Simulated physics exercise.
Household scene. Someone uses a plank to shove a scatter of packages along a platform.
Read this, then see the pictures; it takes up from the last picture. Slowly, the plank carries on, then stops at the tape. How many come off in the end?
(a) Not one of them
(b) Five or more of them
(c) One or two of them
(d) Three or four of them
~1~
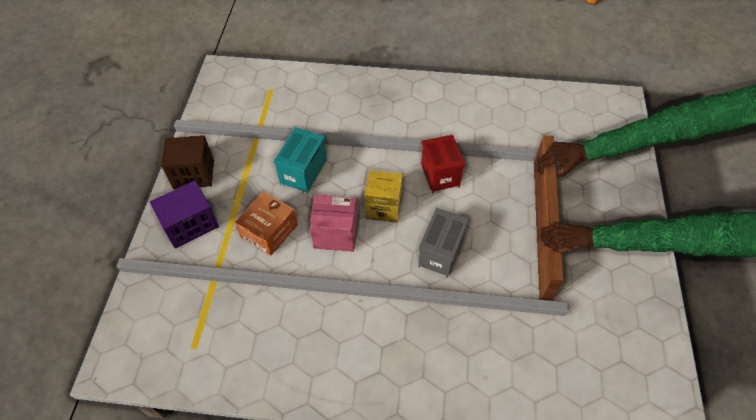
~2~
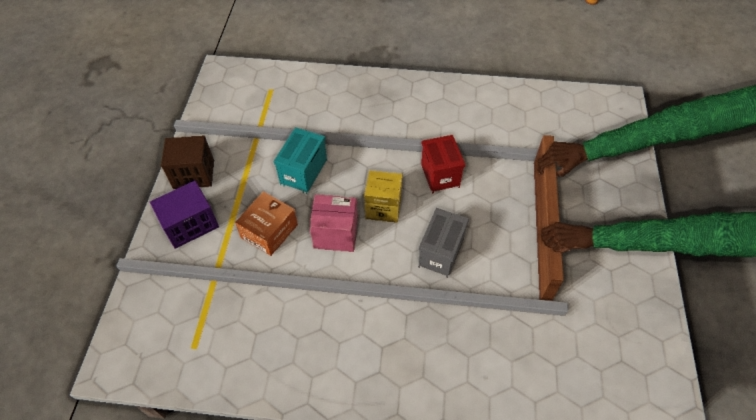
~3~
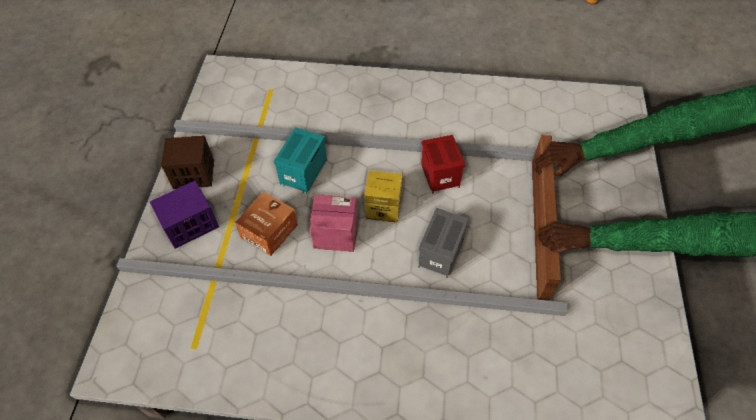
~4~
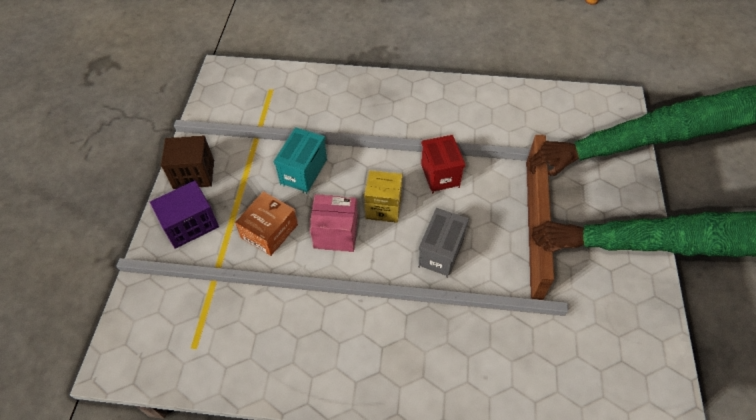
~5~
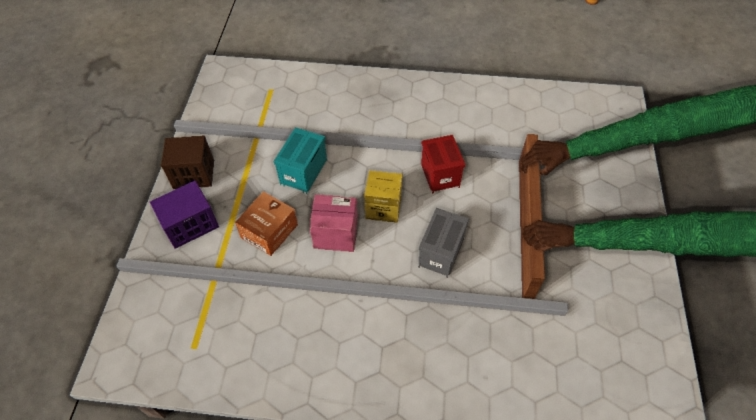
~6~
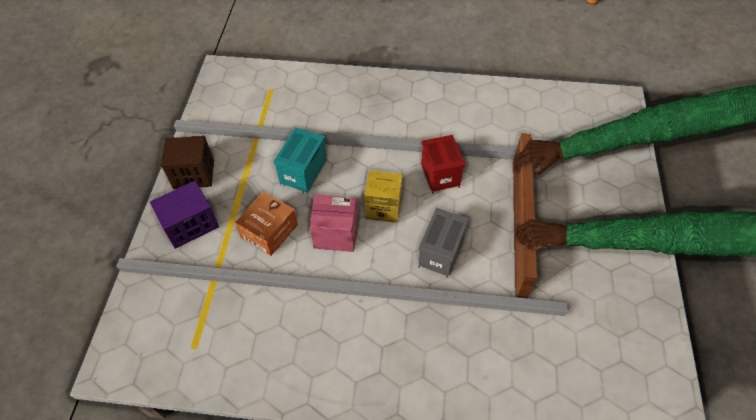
(c) One or two of them.
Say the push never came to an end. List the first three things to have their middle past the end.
Purple crate, orange box, brown crate.
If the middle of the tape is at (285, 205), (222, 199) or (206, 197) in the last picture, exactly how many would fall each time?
It would be 0, 3 and 3.
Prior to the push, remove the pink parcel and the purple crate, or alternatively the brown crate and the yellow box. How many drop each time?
The number fallen is 0, and in the other try 1.
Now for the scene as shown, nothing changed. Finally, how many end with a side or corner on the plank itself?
3 end up touching it.
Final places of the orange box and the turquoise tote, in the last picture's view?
Roughly (136, 212) for the first and roughly (198, 152) for the second.
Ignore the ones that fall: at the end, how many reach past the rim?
As for overhanging, the count is 2.
Soon after, none off yet; brown crate at rest near (189, 163); purple crate at rest near (185, 215); orange box at rest near (267, 224).
In the end, the number that fall off is one or two; gone, purple crate.
